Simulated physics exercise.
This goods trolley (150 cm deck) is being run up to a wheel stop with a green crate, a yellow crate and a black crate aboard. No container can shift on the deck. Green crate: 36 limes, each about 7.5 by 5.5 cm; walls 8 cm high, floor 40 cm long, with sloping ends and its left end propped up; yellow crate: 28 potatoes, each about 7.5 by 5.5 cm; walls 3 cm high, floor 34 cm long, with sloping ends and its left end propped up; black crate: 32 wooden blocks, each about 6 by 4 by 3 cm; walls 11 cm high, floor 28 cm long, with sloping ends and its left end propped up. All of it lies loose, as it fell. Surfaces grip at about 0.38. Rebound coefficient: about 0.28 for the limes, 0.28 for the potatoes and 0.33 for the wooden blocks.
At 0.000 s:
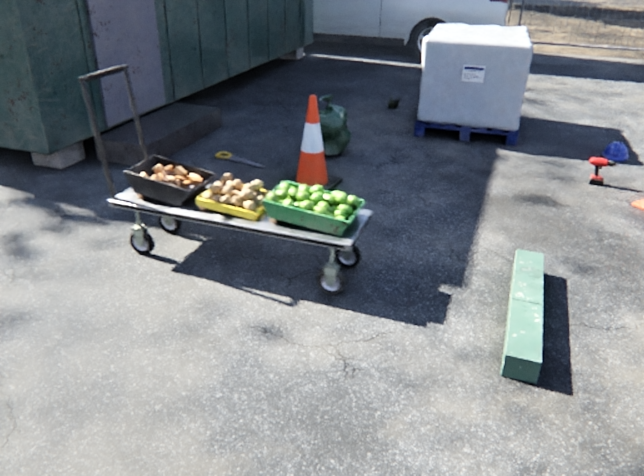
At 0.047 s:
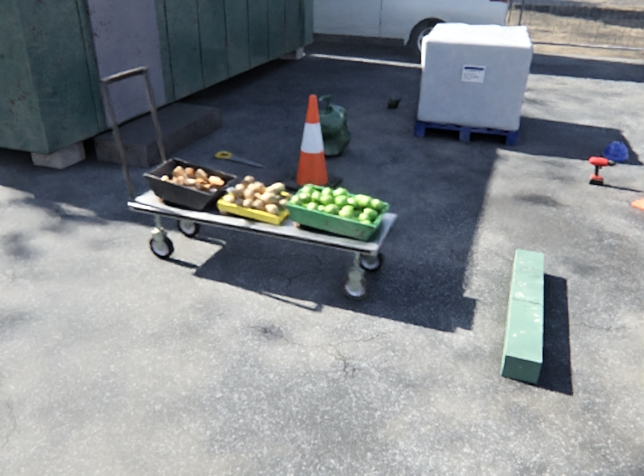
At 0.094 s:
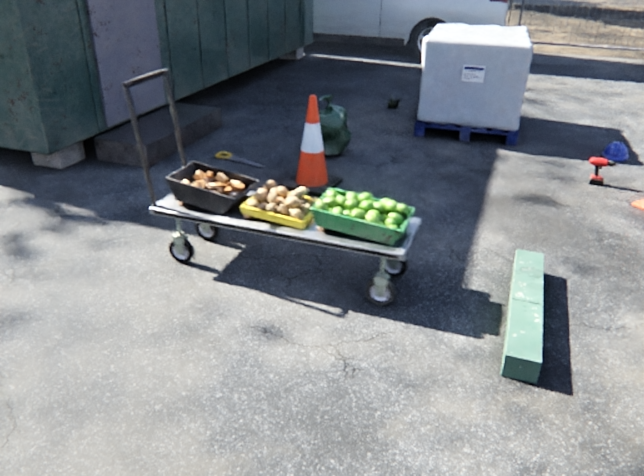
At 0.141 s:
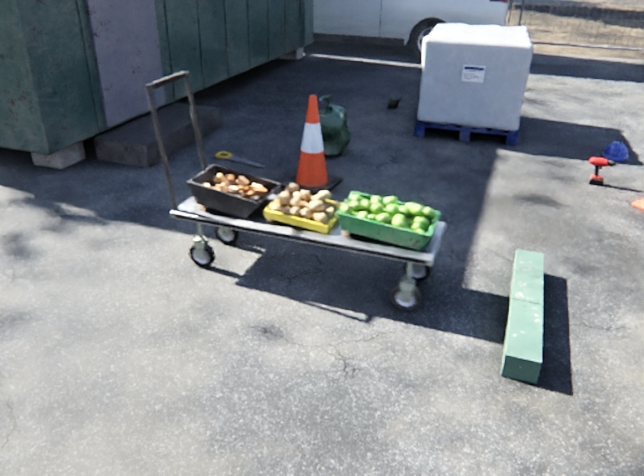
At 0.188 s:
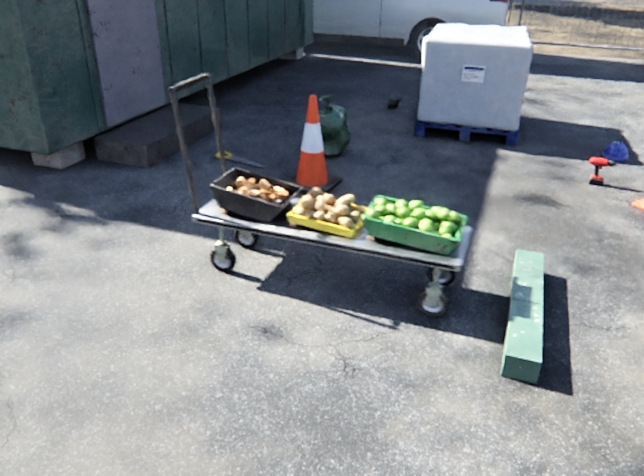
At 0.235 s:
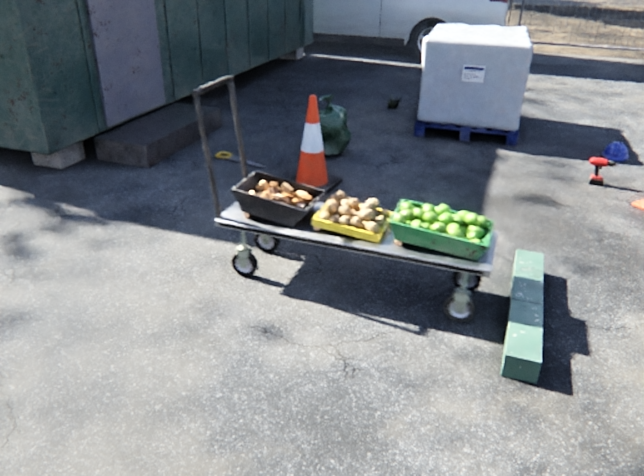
A flat trolley carrying black, yellow and green crates rolls rightward across the pavement.
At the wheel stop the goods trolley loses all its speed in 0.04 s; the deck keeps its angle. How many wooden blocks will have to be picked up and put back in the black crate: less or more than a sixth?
The black crate loses more than a sixth of its wooden blocks.
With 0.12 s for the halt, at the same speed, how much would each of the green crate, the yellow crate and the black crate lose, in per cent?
Then green crate 30, yellow crate 20, black crate 30 per cent.
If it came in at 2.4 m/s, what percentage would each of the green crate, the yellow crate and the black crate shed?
Then green crate 20, yellow crate 30, black crate 20 per cent.
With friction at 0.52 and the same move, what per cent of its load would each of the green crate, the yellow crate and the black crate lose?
Then green crate 50, yellow crate 40, black crate 30 per cent.
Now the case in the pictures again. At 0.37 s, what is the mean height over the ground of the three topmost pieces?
Some 58 cm up.
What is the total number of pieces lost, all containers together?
Roughly 35 in all.
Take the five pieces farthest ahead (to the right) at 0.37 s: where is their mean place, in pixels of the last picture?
Around (530, 222).
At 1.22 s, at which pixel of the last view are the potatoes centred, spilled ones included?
Around (399, 227).
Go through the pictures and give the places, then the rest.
In the first picture (we follow the rim corner now nearest the camera), black crate at (190, 191); green crate at (348, 222); 87 cm still to roll; nothing out yet.
Black crate at (212, 195); green crate at (375, 226); 73 cm still to roll, in the second picture.
Black crate at (235, 199); green crate at (402, 231); 59 cm still to roll, in the third picture.
Black crate at (258, 203); green crate at (429, 236); 45 cm still to roll, in the fourth picture.
Black crate at (282, 207); green crate at (458, 241); 30 cm still to roll, in the fifth picture.
Black crate at (306, 211); green crate at (487, 246); 16 cm still to roll; nothing out yet, in the sixth picture.
After 0.27 s, contact.
After 0.37 s, 3 of 36 out of the green crate, 1 of 28 out of the yellow crate and 0 of 32 out of the black crate.
After 0.49 s, 9 of 36 out of the green crate, 7 of 28 out of the yellow crate and 11 of 32 out of the black crate.
After 0.72 s, 15 of 36 out of the green crate, 9 of 28 out of the yellow crate and 13 of 32 out of the black crate.
Outcome (at 1.22 s), 15 of 36 out of the green crate, 9 of 28 out of the yellow crate and 13 of 32 out of the black crate. Asked share, 13 of 32, 41 per cent.
